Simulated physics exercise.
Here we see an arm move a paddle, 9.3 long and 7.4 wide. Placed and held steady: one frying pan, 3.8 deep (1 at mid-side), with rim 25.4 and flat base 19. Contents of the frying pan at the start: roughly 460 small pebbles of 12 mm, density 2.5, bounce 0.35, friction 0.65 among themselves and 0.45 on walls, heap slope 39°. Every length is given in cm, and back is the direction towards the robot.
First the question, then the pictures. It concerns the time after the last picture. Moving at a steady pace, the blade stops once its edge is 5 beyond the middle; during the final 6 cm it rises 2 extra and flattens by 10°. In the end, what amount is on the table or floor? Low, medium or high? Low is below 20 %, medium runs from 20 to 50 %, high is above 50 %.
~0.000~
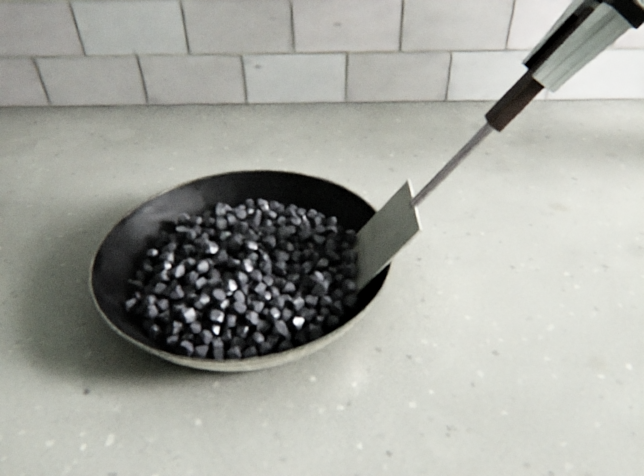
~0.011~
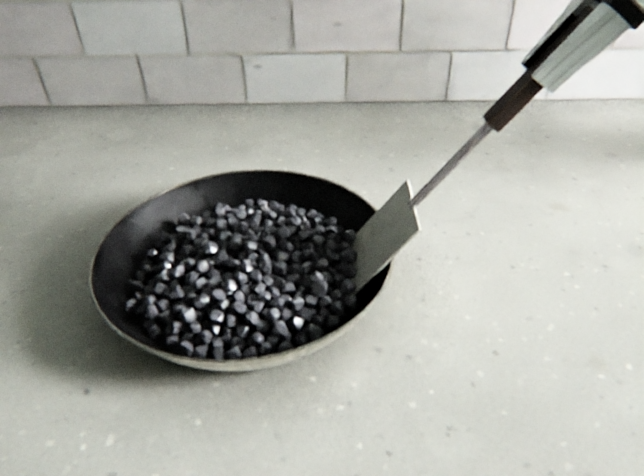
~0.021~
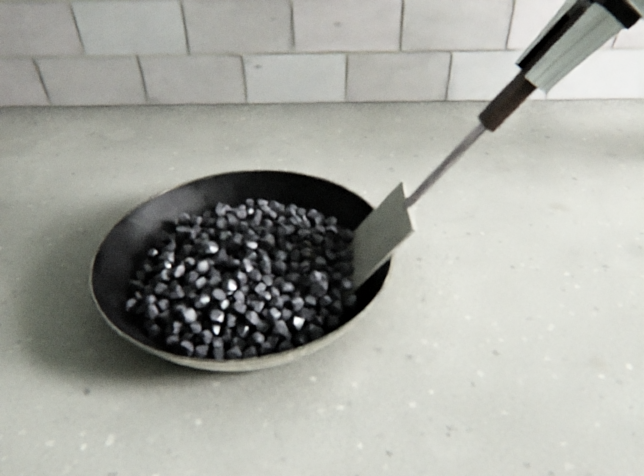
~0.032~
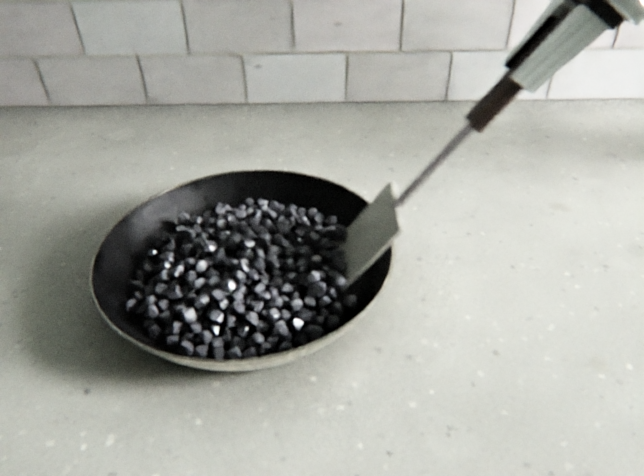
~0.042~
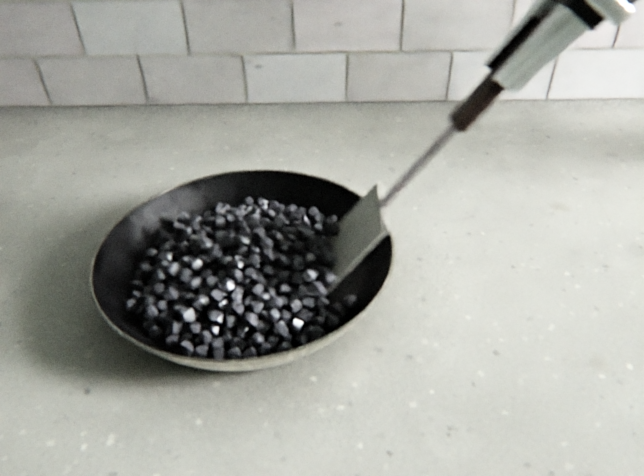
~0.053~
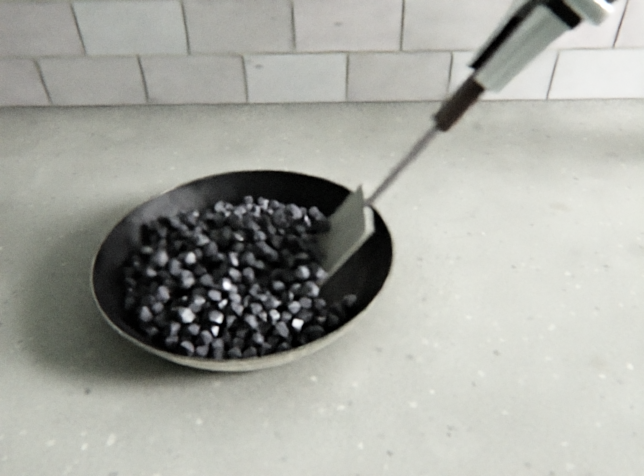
The share is low, below 20 %.
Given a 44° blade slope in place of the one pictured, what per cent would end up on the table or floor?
In that case, around 10 percent would end up on the table or floor.
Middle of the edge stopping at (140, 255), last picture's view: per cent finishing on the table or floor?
Something close to 40 in a hundred.
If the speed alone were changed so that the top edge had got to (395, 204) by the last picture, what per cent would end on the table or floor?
Near 5 in a hundred.
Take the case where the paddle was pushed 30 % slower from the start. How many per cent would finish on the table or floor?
0 per cent, about.
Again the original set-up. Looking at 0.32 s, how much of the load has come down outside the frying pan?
Some 15 per cent of the load.
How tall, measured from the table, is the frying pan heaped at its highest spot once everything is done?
Top of the heap: Roughly 5.5 cm above the table top.
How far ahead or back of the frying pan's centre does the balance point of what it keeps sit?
Some 4.0 cm ahead of the centre.
By 0.08 s, sloping 54°, highest piece 6 above the table; 455 in the frying pan.
By 0.10 s, sloping 50°, highest piece 7 above the table; 455 in the frying pan.
By 0.32 s, sloping 44°, highest piece 6 above the table; 396 in the frying pan, 57 on the table or floor, 2 on the blade or in flight.
By 1.37 s, sloping 44°, highest piece 5 above the table; 394 in the frying pan, 61 on the table or floor.
Final count, 394 in the frying pan, 61 on the table or floor. That is 13 % on the table or floor.
